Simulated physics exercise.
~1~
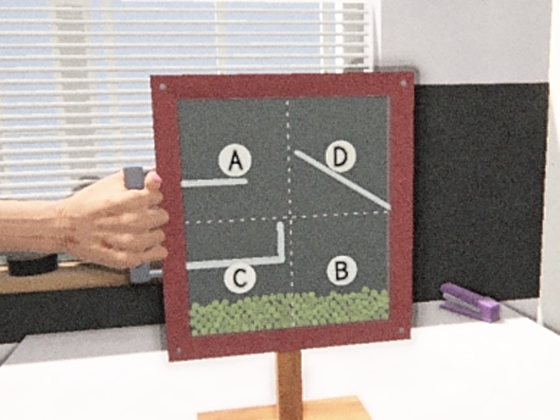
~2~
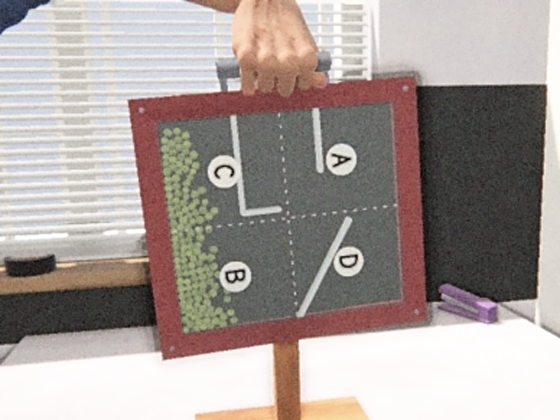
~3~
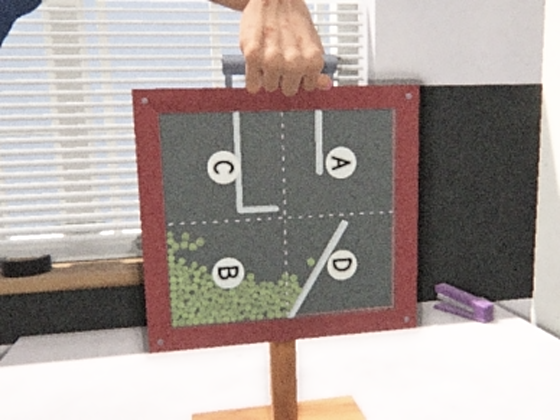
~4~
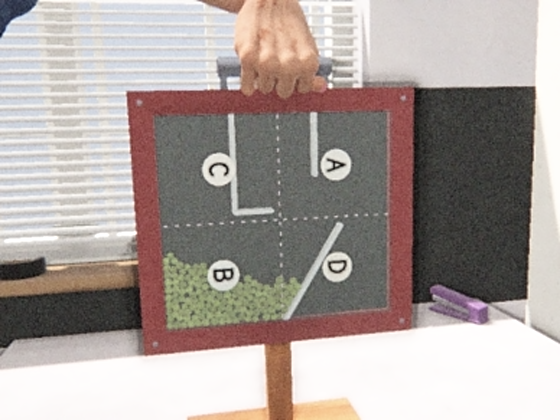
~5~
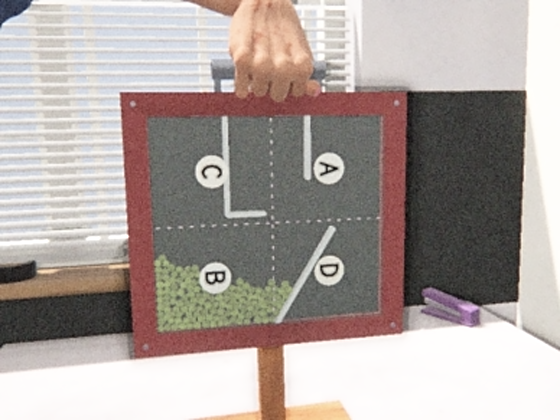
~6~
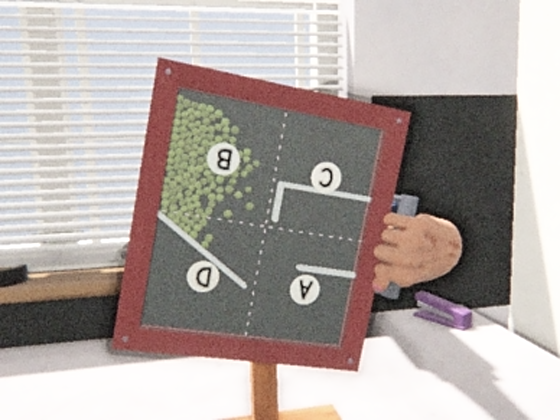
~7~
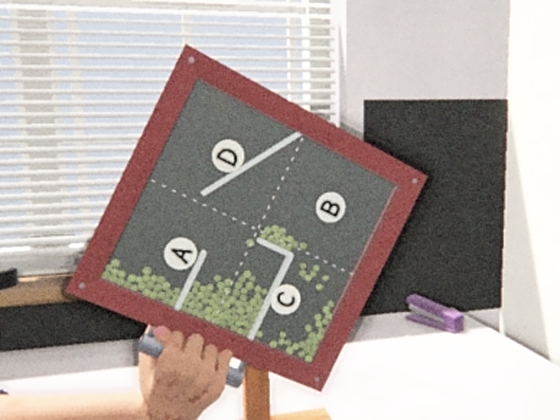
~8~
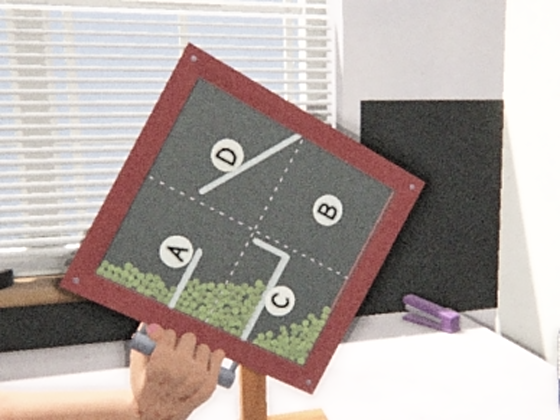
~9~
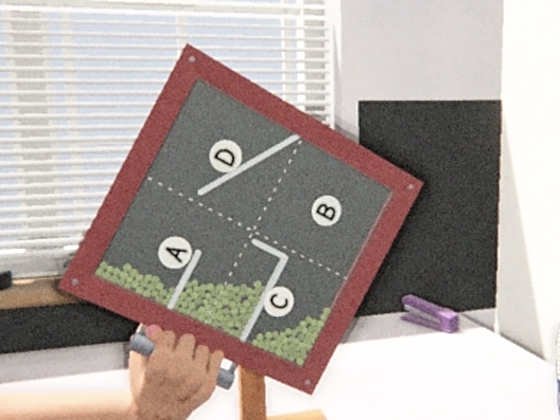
On a table by a window with blinds, a hand turned a red-framed box of green peas clockwise onto its side, paused, then swung it further around until it stopped tilted, the peas settled along the bottom in quarters A and C.
